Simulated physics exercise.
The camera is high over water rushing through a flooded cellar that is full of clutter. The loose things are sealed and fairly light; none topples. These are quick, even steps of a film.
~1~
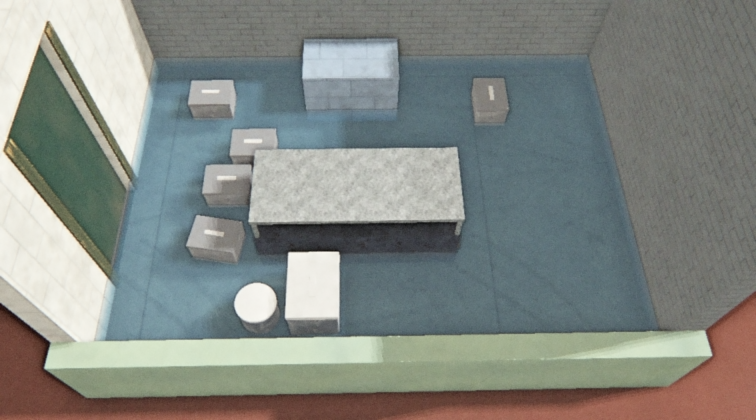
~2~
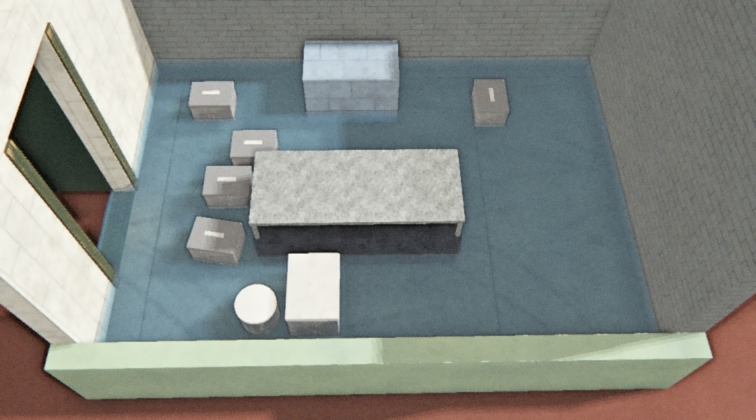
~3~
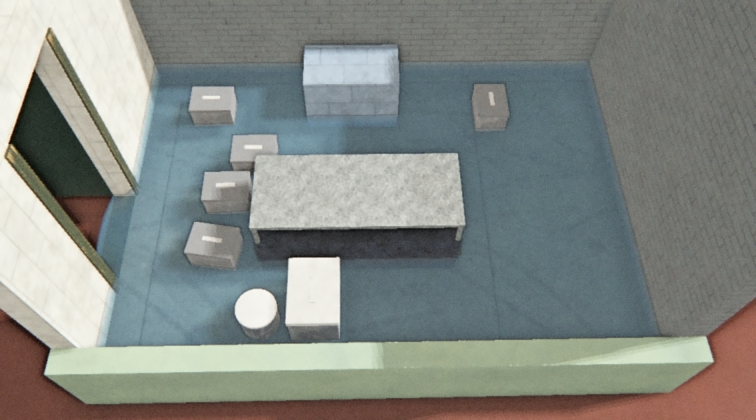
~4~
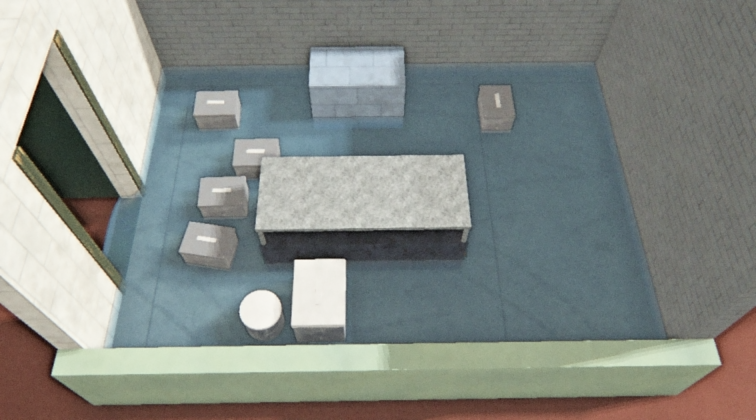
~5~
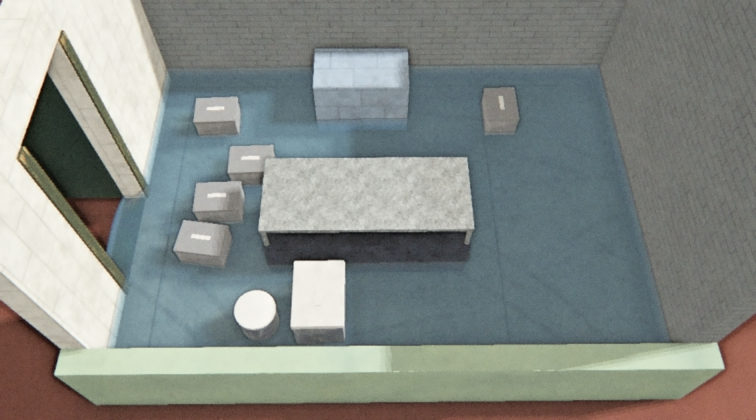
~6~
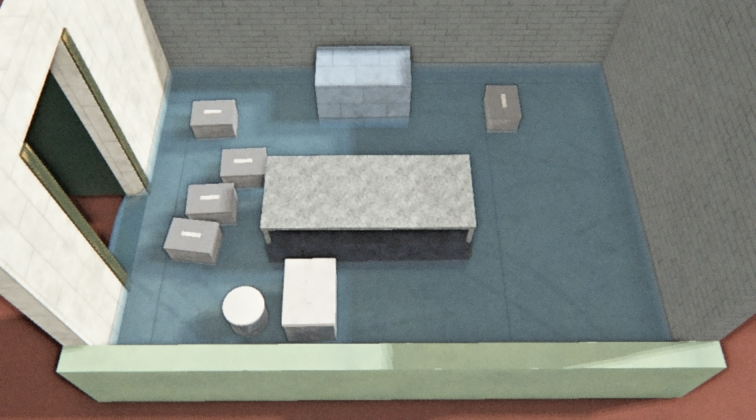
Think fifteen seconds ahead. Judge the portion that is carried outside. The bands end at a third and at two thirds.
It is two thirds or above.
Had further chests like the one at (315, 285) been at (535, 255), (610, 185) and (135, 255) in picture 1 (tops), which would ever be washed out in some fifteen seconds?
In that order: Still in, left behind, yes.
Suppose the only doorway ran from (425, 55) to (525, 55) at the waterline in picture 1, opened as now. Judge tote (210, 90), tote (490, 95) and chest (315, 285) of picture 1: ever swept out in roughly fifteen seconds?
In turn: Kept in, through, stays.
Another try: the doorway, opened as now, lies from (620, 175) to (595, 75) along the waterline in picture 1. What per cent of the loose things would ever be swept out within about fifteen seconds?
Near 30 in a hundred.
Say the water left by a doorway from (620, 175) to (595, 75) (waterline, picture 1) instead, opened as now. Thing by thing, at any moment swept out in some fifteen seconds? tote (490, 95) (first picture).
Verdict: Through.
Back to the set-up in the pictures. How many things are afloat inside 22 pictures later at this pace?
1 of them.
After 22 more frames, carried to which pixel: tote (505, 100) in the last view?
Near (450, 128).
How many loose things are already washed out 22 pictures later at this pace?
I count 6.
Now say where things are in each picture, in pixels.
A tote at (214, 234), afloat; a tote at (227, 179), afloat; 0 of 7 have shifted, in the first picture.
A tote at (215, 235) floats; a tote at (227, 180), afloat; 0 of 7 have shifted, in the second picture.
A tote at (212, 240), afloat; a tote at (226, 185) floats; 0 of 7 have shifted, in the third picture.
A tote at (207, 240), afloat, close to its start; a tote at (222, 191), afloat, close to its start; 2 of 7 have shifted, in the fourth picture.
A tote at (201, 238), afloat, close to its start; a tote at (217, 196), afloat, close to its start; 5 of 7 have shifted, in the fifth picture.
A tote at (191, 235) floats, a stride from its start; a tote at (210, 198), afloat, close to its start; 6 of 7 have shifted, in the sixth picture.
A moment on, 0 of 7 are out; 7 afloat.
Next, 4 of 7 are out; 3 afloat.
Later, 6 of 7 are out; 1 afloat.
In the end, 6 of 7 are out; 1 afloat.
